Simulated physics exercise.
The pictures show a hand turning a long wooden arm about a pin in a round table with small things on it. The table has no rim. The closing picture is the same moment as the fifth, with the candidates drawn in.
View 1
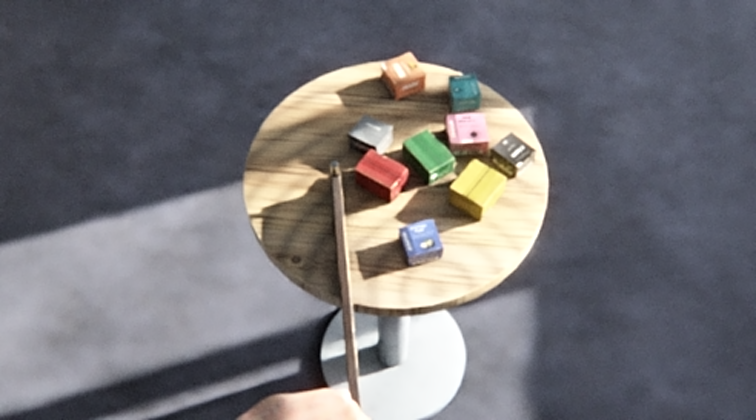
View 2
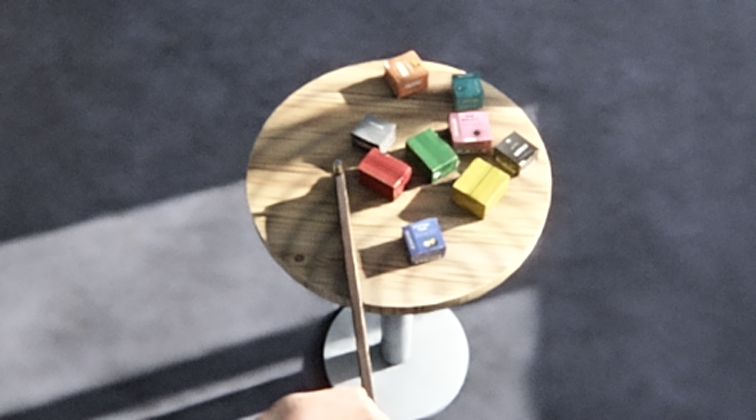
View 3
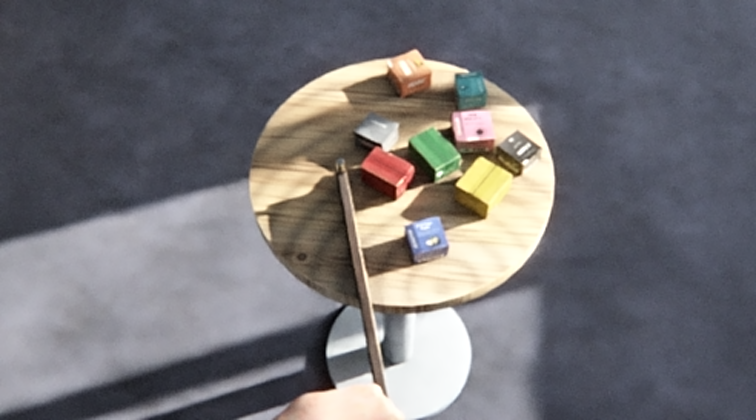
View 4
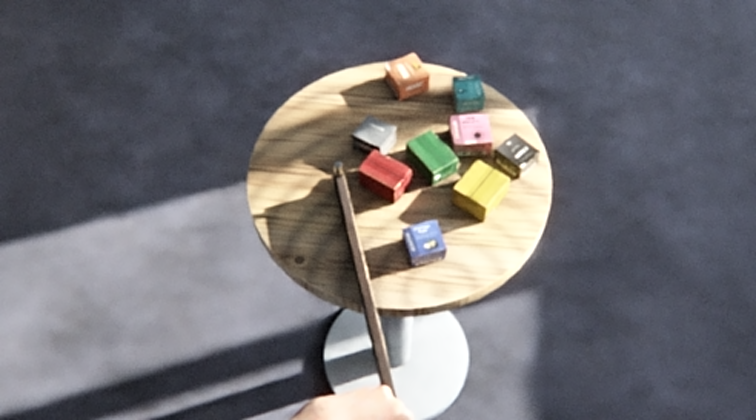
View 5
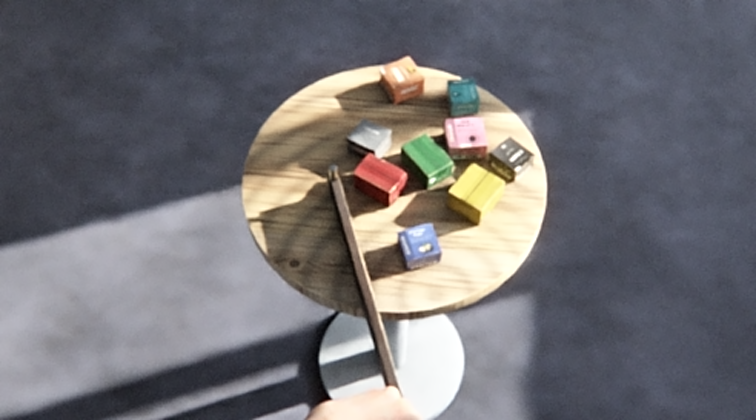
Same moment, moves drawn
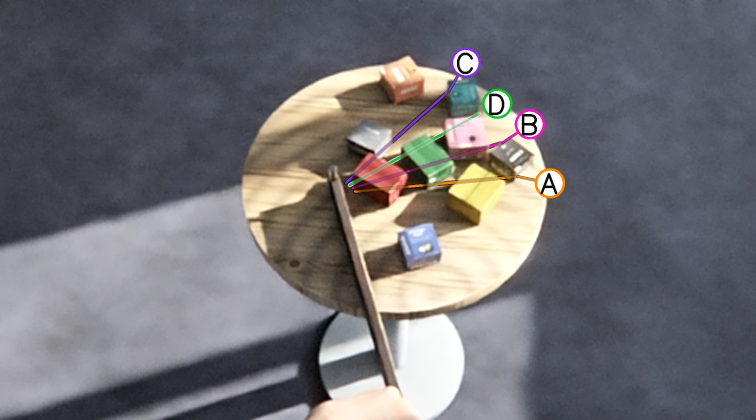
A round wooden table holding small colourful boxes stays nearly still as a hand swings a long wooden arm slightly, its near end shifting right.
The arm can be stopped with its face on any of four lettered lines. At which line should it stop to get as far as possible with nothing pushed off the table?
It can go as far as B.
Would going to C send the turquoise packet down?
Yes.
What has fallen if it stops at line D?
The turquoise packet goes over.
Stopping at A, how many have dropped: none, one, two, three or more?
By then, none.
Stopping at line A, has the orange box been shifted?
By then, no.
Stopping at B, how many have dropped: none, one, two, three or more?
The count is none.
On the copy, A at (437, 184); B at (429, 165); C at (399, 135); D at (416, 148).
On B. First, arm (417, 236); blue packet (431, 233); turquoise packet (463, 97).
Then, arm (441, 186); black box (516, 157); yellow box (486, 177).
Finally, arm (433, 148); turquoise packet (449, 79); black box (503, 123); nothing has fallen.
By contrast, A is safe but short; C drops the orange box and turquoise packet; D drops the turquoise packet.
